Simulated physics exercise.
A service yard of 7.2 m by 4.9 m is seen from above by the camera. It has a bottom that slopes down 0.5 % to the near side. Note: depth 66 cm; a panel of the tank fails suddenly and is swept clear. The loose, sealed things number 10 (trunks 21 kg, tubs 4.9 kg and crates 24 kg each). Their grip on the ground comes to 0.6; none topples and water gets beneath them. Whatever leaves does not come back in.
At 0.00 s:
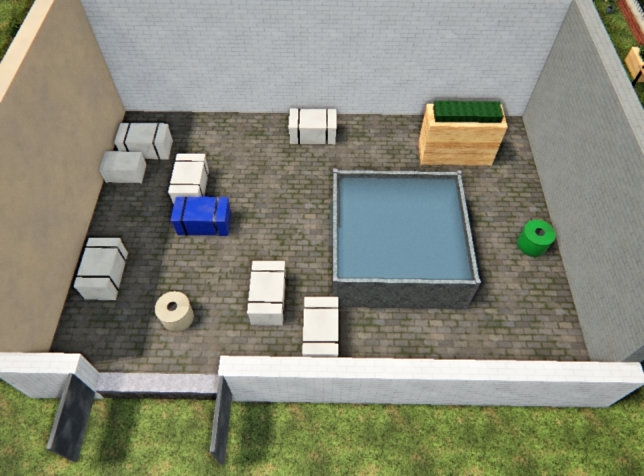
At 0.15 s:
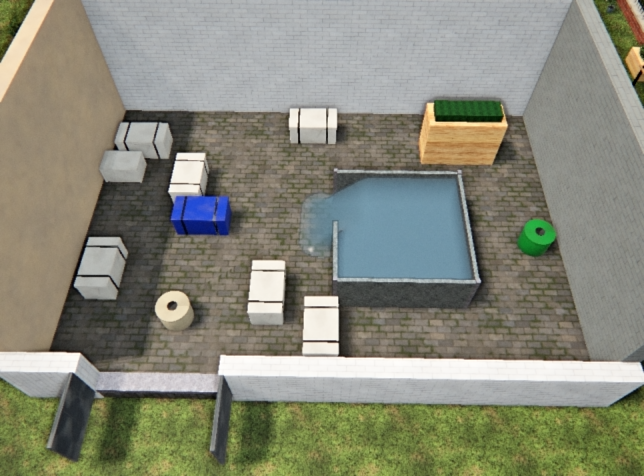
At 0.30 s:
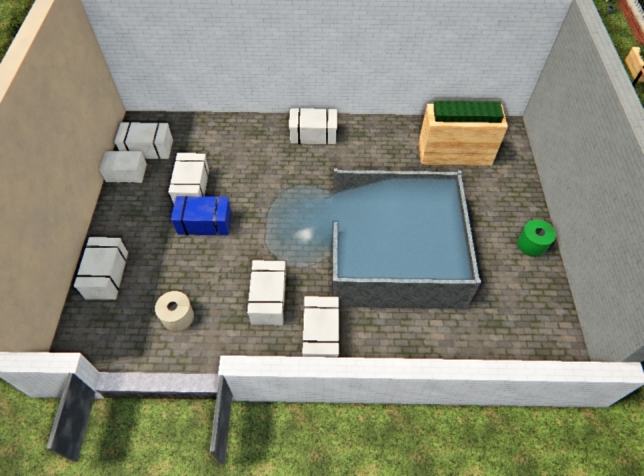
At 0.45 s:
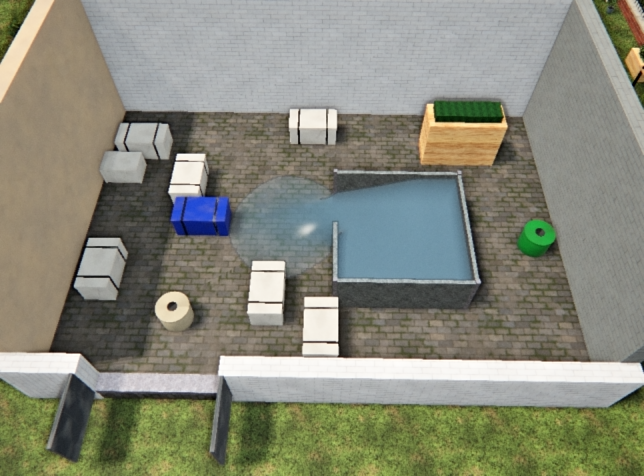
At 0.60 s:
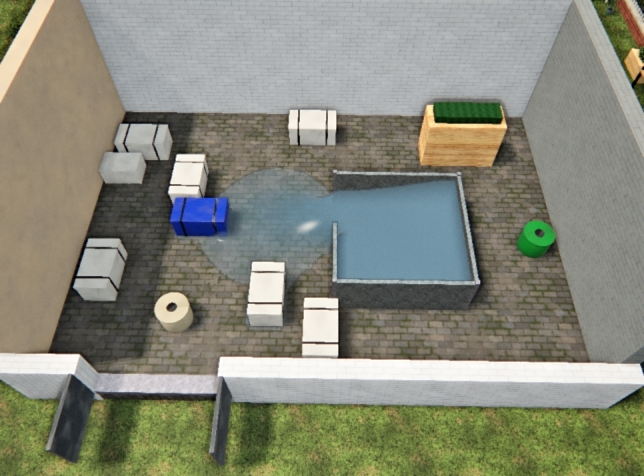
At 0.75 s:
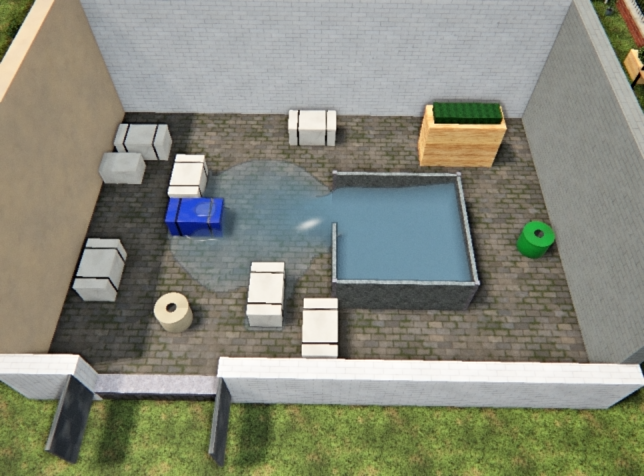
In a walled yard, a tank's left side opens and water spreads left, nudging a blue trunk.
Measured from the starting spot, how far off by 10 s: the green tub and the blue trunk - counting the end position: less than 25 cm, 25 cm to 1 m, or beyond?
In the end, the green tub is essentially where it was and the blue trunk has travelled well away.
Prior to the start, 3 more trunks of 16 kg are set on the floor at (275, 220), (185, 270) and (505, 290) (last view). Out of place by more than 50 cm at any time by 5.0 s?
In order: Above it, above it, below it.
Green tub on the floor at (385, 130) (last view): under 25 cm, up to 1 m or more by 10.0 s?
Short answer: It goes only partway.
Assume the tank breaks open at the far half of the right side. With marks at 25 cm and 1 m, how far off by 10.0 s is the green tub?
Had it gone that way, the green tub would be borne far.
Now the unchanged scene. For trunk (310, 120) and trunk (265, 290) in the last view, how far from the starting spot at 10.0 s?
Respectively: 50 cm / 0 cm.
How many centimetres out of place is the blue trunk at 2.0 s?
About 140 cm.
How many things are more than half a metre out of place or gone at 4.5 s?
My count gives 5.
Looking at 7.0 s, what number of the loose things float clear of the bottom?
It comes to 5 of them.
After 2.0 s the green tub is near (539, 234), 0.0 m from its start, aground; the blue trunk is near (103, 214), 1.4 m from its start, afloat; 0 of 10 are out; 2 afloat.
After 4.5 s the green tub is near (539, 234), 0.0 m from its start, aground; the blue trunk is near (111, 264), 1.5 m from its start, afloat; 0 of 10 are out; 6 afloat.
After 7.0 s the green tub is near (539, 234), 0.0 m from its start, aground; the blue trunk is near (176, 373), 2.5 m from its start, afloat; 1 of 10 are out; 5 afloat.
After 10.0 s the green tub is near (539, 234), 0.0 m from its start, aground; the blue trunk has gone out; 2 of 10 are out; 2 afloat.
